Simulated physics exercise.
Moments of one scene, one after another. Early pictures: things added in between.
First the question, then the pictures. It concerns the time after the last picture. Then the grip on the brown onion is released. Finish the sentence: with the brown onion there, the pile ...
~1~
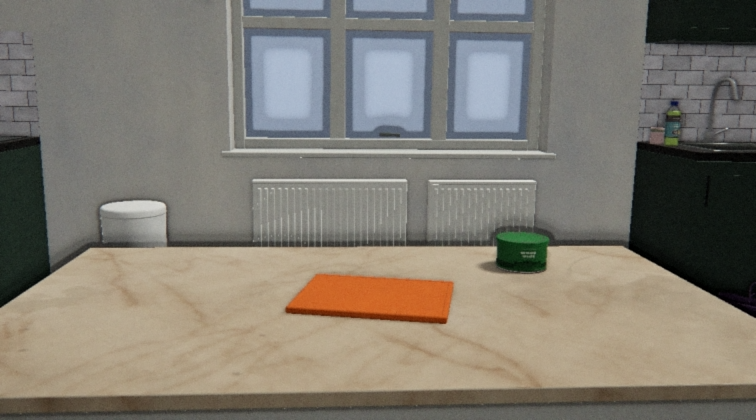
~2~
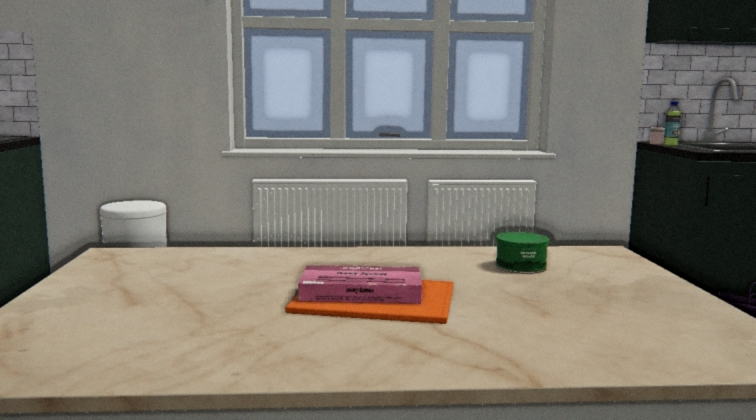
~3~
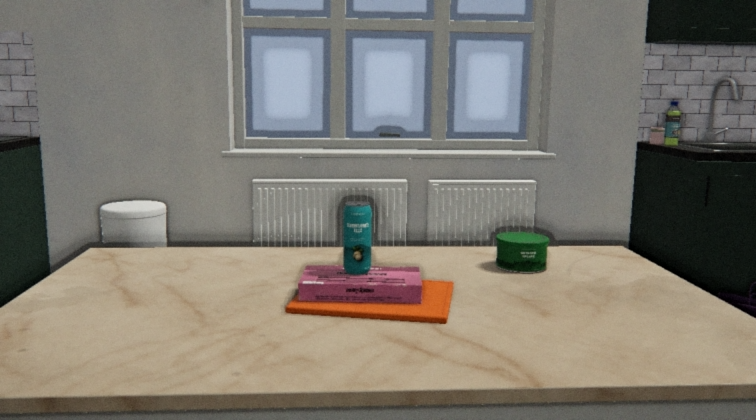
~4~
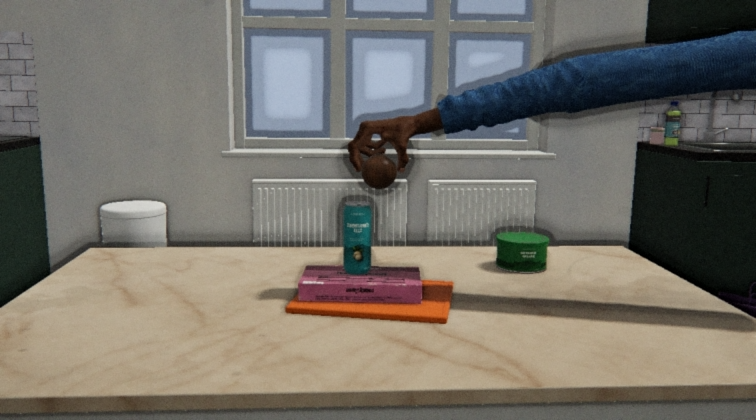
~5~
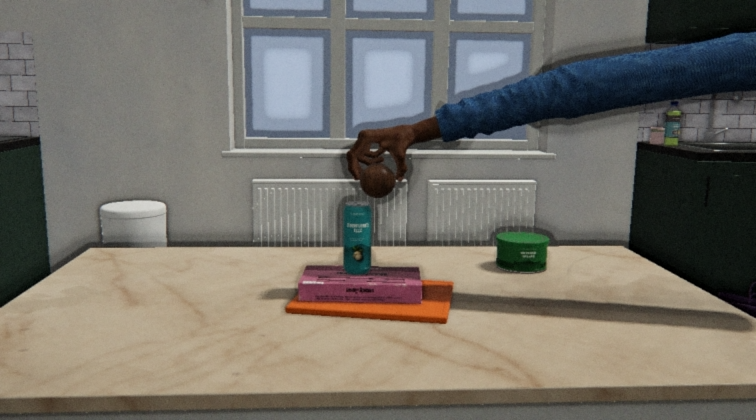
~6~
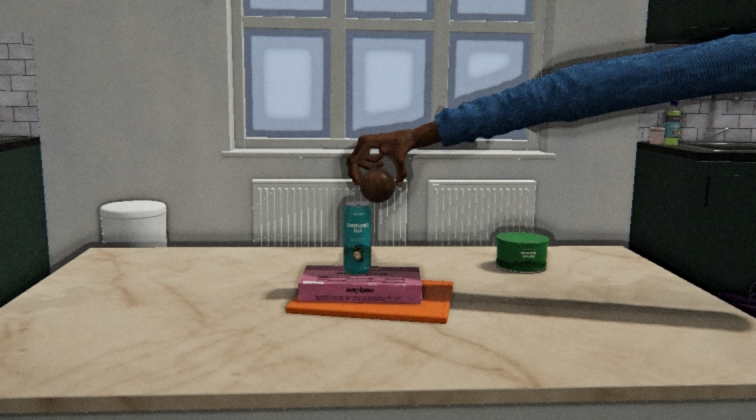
The pile topples.
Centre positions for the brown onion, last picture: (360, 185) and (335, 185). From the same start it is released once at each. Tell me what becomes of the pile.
Well, on the first go it stays steady, and on the second it tumbles down.
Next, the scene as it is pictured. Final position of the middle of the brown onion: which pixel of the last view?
I'd point to roughly (406, 256).
Then, 0.40 s later than the last frame, brown onion moved a little near (390, 199).
Then, 0.50 s later than the last frame, brown onion now fallen.
When it is over, fallen, brown onion; the other 4 as before. End places, in pixels of the last picture, brown onion near (406, 256). The pile comes apart.
